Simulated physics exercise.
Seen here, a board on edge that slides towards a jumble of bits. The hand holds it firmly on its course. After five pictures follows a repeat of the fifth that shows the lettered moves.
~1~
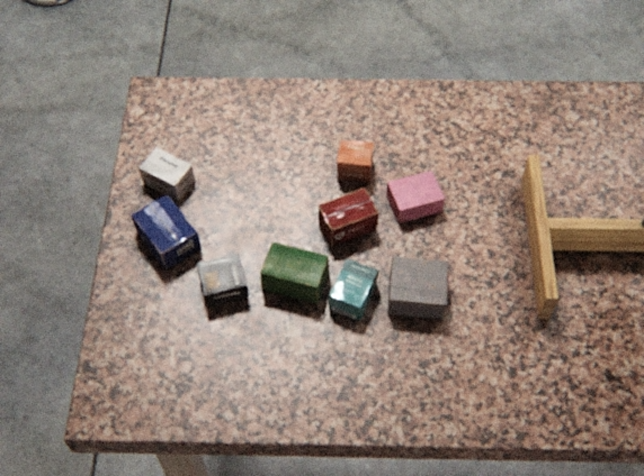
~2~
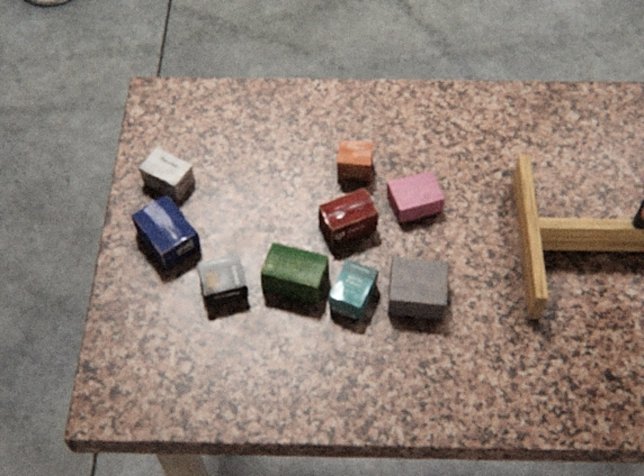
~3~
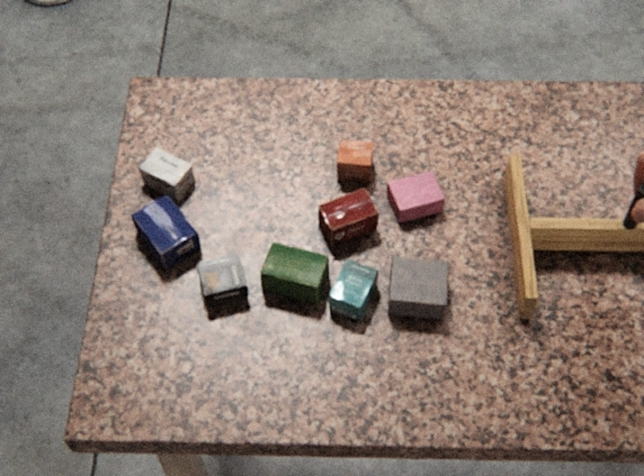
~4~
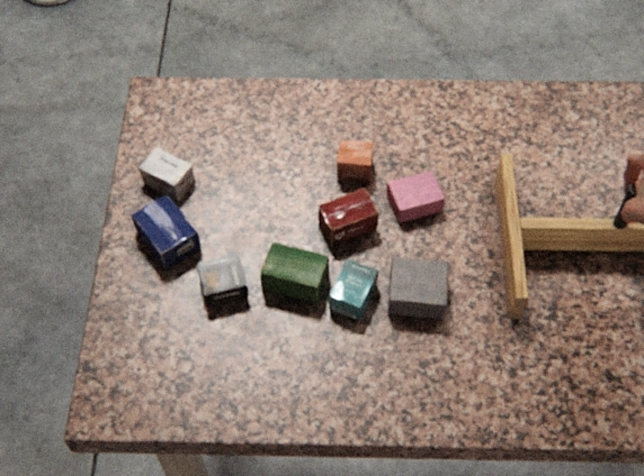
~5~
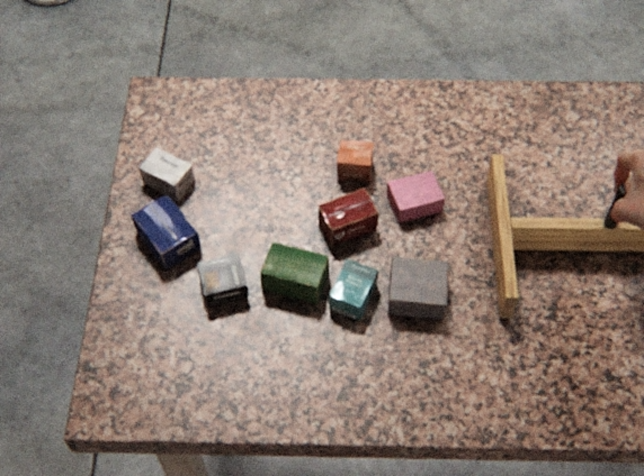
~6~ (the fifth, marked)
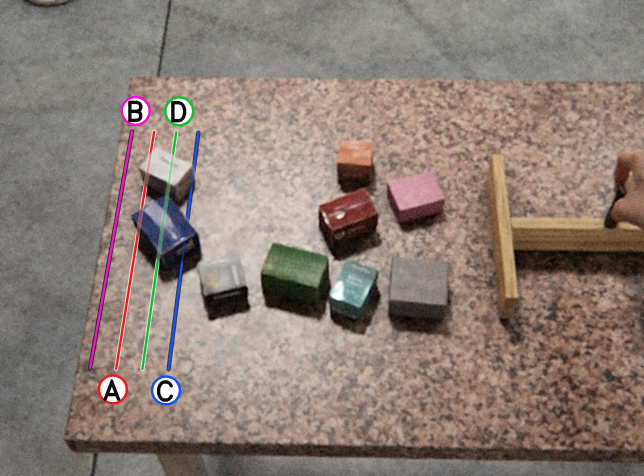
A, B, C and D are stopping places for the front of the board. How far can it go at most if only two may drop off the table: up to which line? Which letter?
It should halt at C.
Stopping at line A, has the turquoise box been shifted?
Yes.
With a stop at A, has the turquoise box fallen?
Yes.
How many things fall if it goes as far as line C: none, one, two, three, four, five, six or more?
Two.
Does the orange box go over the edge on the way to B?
No.
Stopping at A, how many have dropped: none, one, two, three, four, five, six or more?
Five.
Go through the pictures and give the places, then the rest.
White packet (167, 174); grey block (418, 288); red box (348, 218), in the first frame.
Board (533, 223); orange box (355, 161), in the second frame.
Board (524, 222); turquoise box (353, 289), in the third frame.
Board (514, 222); green block (295, 273), in the fourth frame.
Board (505, 222); white packet (167, 174); grey block (418, 288); red box (348, 218), in the fifth frame.
On the marked copy, A at (137, 240); B at (113, 240); C at (185, 241); D at (161, 241).
With C. Early on, board (390, 221); black packet (208, 283); turquoise box (308, 292).
Further on, board (274, 219); black packet (93, 282); green block (145, 275).
At the end, board (185, 218); green block over the edge; black packet over the edge; two fallen.
As for the rest, A drops five; B drops eight; D drops five.
